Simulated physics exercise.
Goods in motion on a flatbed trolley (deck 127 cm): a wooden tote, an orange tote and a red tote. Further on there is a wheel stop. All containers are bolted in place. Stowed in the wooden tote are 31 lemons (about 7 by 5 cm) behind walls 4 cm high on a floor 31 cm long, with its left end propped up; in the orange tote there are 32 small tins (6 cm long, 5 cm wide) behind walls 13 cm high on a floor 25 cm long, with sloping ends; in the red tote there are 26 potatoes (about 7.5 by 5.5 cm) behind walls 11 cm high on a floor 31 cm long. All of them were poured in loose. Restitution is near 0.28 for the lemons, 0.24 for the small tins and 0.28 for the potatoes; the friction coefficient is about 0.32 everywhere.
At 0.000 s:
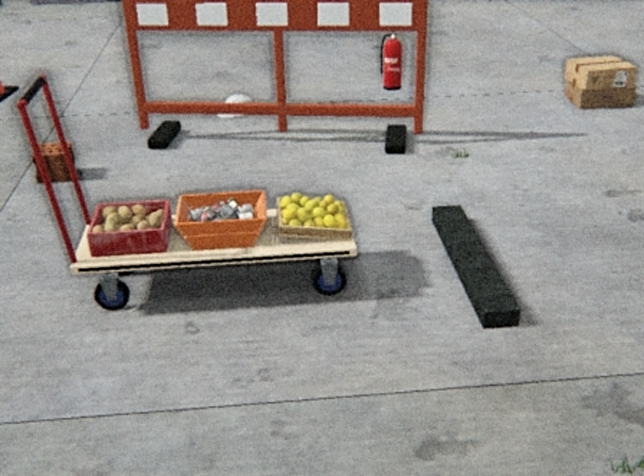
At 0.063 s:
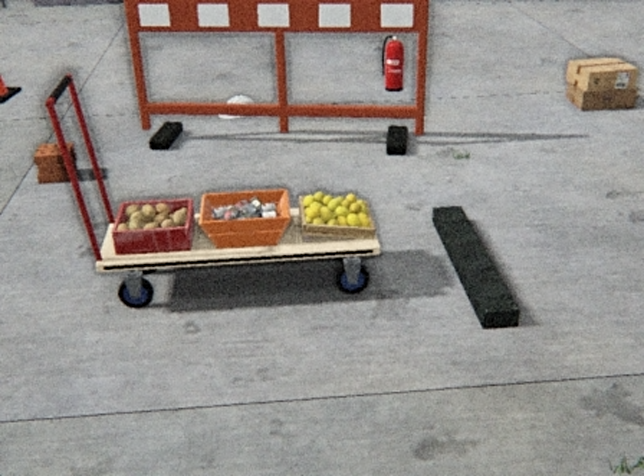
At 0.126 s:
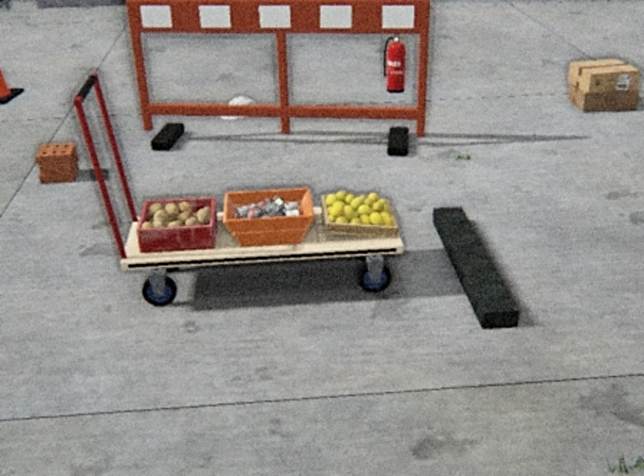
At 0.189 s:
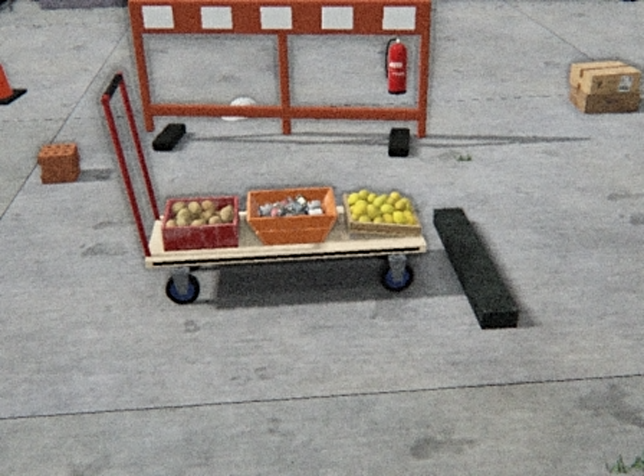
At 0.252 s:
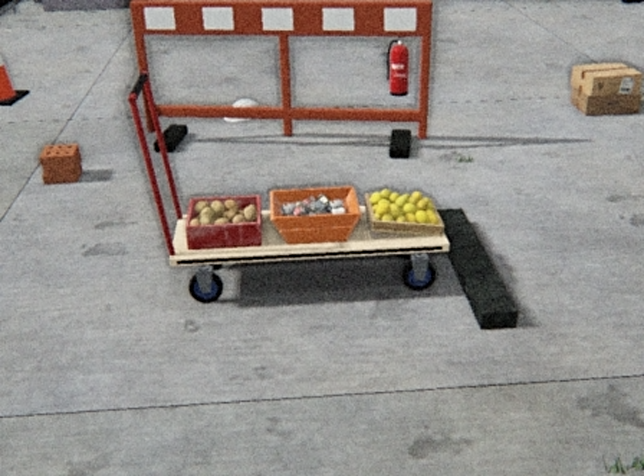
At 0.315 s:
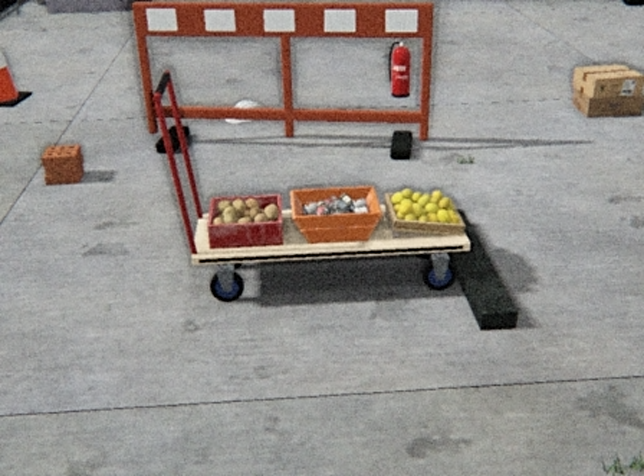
A flatbed trolley carrying lemons, small tins and potatoes rolls right toward a dark wheel stop.
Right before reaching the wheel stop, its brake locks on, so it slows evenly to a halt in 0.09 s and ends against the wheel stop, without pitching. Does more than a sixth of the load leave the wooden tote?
My guess is the spilled share will top a sixth.
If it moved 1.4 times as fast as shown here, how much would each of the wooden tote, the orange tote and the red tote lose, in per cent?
Then the wooden tote sheds 40 per cent, the orange tote 0 per cent, and the red tote 0 per cent.
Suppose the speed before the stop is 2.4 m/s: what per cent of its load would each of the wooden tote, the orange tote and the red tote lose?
In that case the wooden tote sheds 40 per cent of its load, the orange tote 0 per cent, and the red tote 0 per cent.
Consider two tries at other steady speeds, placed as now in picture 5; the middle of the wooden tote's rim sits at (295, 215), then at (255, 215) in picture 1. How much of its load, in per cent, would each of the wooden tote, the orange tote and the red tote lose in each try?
Losses in order of the tries would be wooden tote 40 and 40 %, orange tote 0 and 10 %, red tote 0 and 10 %.
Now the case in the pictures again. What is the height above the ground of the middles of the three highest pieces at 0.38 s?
42 cm.
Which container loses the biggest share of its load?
The wooden tote is the one.
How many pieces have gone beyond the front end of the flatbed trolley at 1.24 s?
Roughly 8 pieces.
After 0.38 s, 0 of 31 out of the wooden tote, 0 of 32 out of the orange tote and 0 of 26 out of the red tote.
After 0.50 s, 2 of 31 out of the wooden tote, 0 of 32 out of the orange tote and 1 of 26 out of the red tote.
After 0.73 s, 8 of 31 out of the wooden tote, 0 of 32 out of the orange tote and 1 of 26 out of the red tote.
Final count (at 1.24 s), 9 of 31 out of the wooden tote, 0 of 32 out of the orange tote and 1 of 26 out of the red tote. Asked share, 9 of 31, 29 per cent.
